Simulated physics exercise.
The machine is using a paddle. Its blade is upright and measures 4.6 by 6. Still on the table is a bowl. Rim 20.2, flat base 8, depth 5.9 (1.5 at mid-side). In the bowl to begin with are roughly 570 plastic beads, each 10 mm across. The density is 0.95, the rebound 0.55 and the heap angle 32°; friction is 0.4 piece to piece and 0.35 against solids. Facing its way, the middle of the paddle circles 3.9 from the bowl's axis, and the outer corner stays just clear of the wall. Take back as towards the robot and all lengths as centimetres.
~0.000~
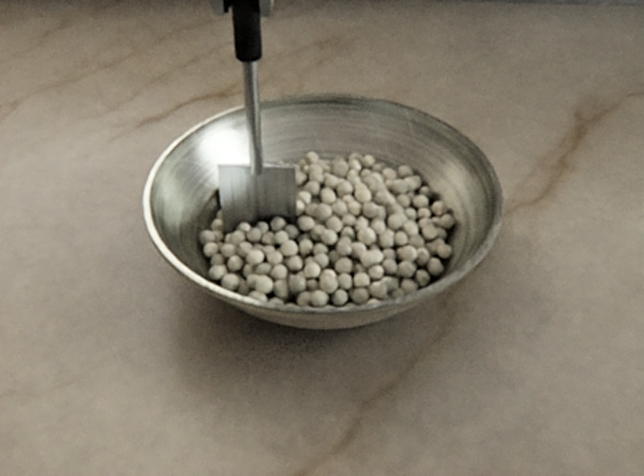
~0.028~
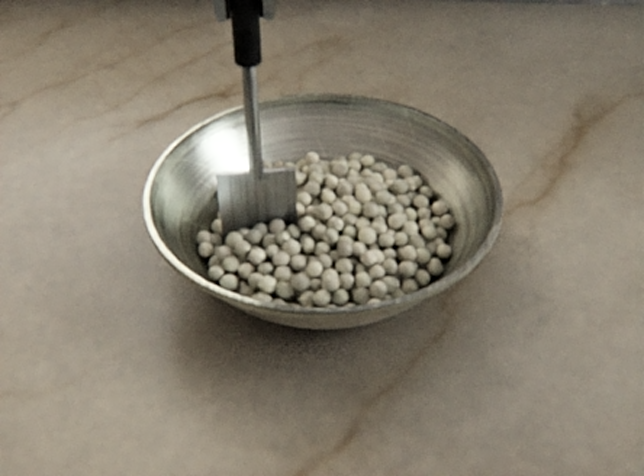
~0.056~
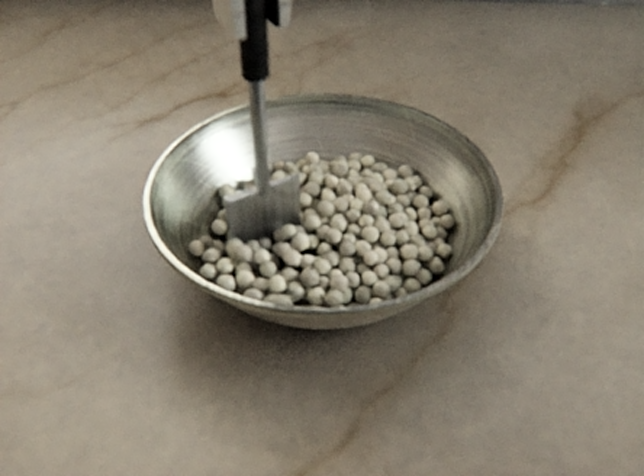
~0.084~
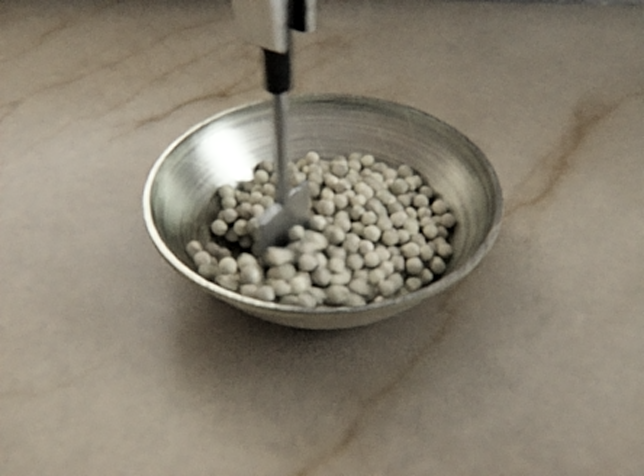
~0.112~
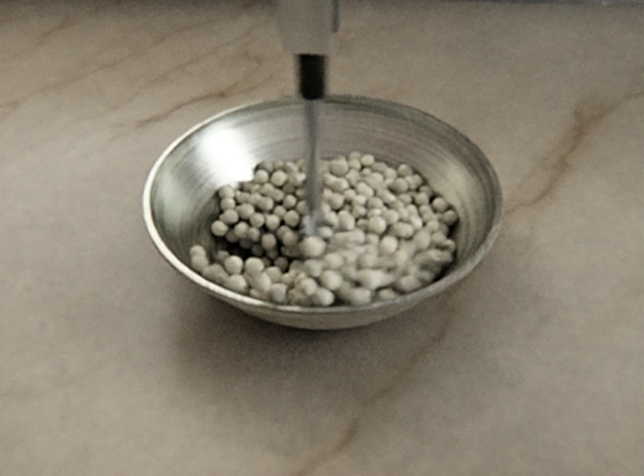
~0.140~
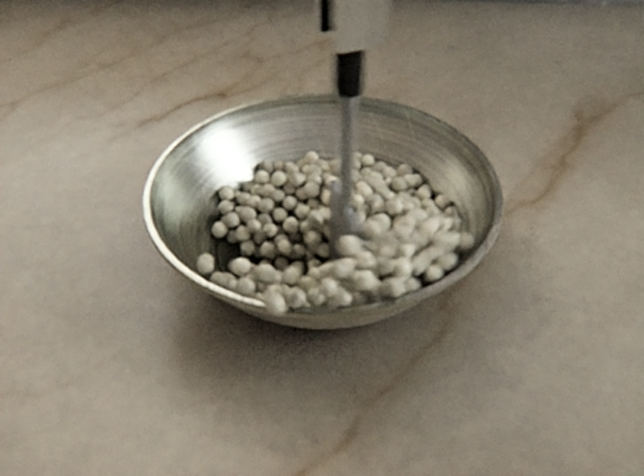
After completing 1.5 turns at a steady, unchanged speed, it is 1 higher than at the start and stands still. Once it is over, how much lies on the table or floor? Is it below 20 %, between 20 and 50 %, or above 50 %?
Between 20 and 50 %.
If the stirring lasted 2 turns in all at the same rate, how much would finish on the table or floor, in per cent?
It would be around 30 per cent.
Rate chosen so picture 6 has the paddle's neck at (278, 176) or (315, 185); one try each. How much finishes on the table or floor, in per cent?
It comes to close to 0 per cent and close to 15 per cent.
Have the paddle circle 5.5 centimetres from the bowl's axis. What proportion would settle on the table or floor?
In that case some 25 per cent.
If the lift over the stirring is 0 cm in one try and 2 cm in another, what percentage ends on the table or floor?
Some 35 and some 25 per cent.
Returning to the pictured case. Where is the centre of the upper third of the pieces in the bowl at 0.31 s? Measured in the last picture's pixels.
Around pixel (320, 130).
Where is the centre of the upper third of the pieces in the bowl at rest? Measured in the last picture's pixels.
Roughly pixel (336, 233).
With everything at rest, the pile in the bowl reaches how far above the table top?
Height: Roughly 5.0 cm.
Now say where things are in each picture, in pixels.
In the first picture, paddle neck at (255, 144), 0° round; upper third of the load around (339, 219), from x 210 to 445, top at y 160; 570 in the bowl.
In the second picture, paddle neck at (254, 149), 9° round; upper third of the load around (338, 223), from x 205 to 445, top at y 160.
In the third picture, paddle neck at (262, 165), 34° round; upper third of the load around (333, 234), from x 195 to 445, top at y 160.
In the fourth picture, paddle neck at (283, 178), 60° round; upper third of the load around (335, 244), from x 195 to 450, top at y 160.
In the fifth picture, paddle neck at (313, 184), 86° round; upper third of the load around (349, 251), from x 200 to 450, top at y 160.
In the sixth picture, paddle neck at (346, 182), 112° round; upper third of the load around (375, 246), from x 205 to 465, top at y 160; 568 in the bowl, 2 in flight or on the tool.
By 0.31 s, 276° round, highest piece 10 above the table; 486 in the bowl, 33 on the table or floor, 51 in flight or on the tool.
By 0.49 s, 79° round, highest piece 8 above the table; 424 in the bowl, 123 on the table or floor, 23 in flight or on the tool.
By 0.78 s, 180° round, highest piece 5 above the table; 413 in the bowl, 157 on the table or floor.
By 1.48 s, 180° round, highest piece 5 above the table; 413 in the bowl, 157 on the table or floor.
Final count, 413 in the bowl, 157 on the table or floor. That is 28 % on the table or floor.
